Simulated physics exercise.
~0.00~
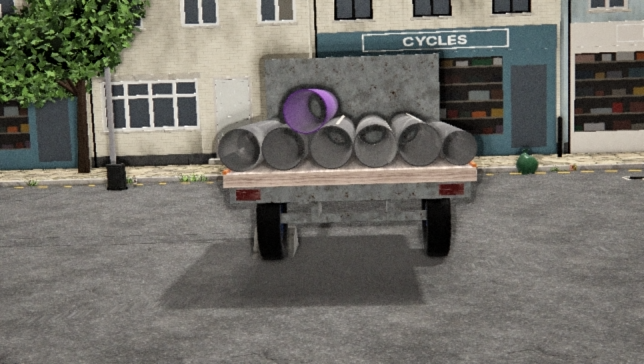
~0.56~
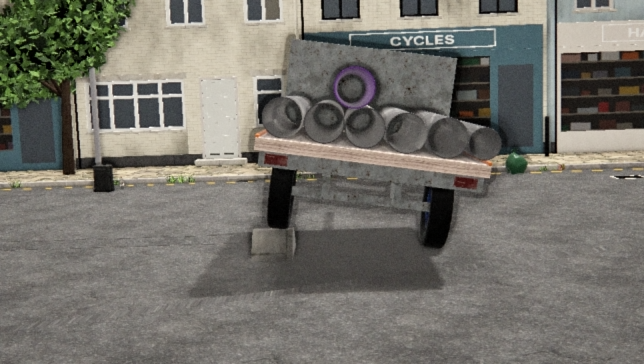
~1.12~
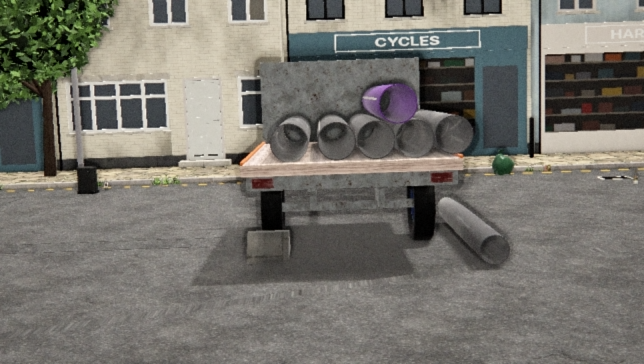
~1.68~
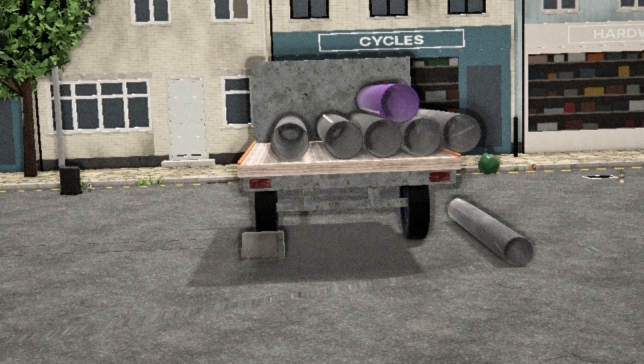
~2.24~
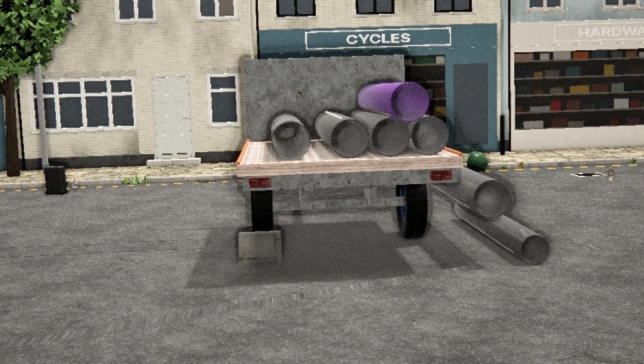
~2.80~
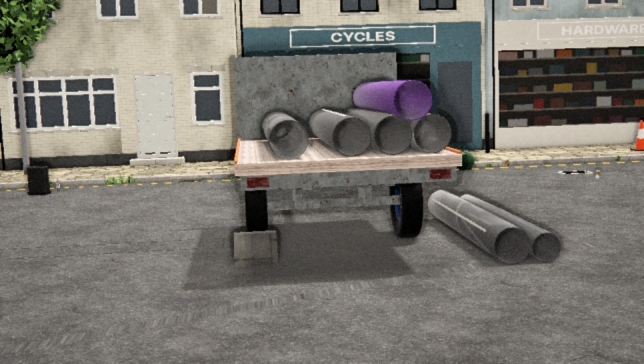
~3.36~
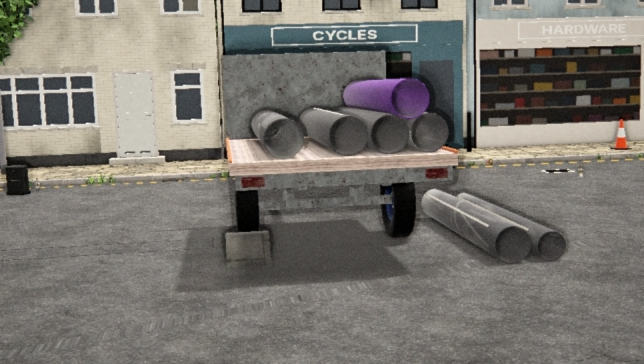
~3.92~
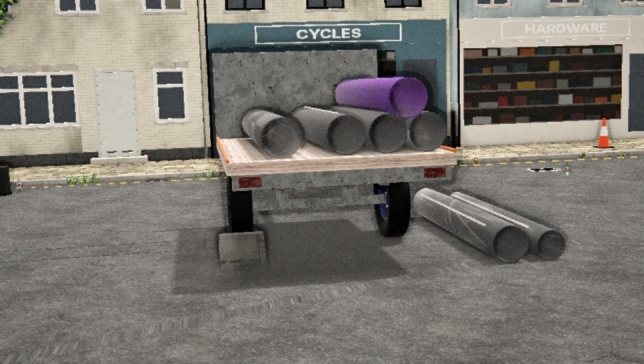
To begin with, a flat trailer seen from behind stands on a street before a cycle shop, carrying a row of grey pipes with a purple one on top. Its left side rises over a hump, tipping the deck to the right, and the purple pipe shifts that way. As the trailer comes down level, a grey pipe drops off the right side onto the road. A second grey pipe follows and settles beside the first. The purple pipe swivels askew but stays up on the remaining grey ones, still aboard, while the two fallen pipes lie on the road.
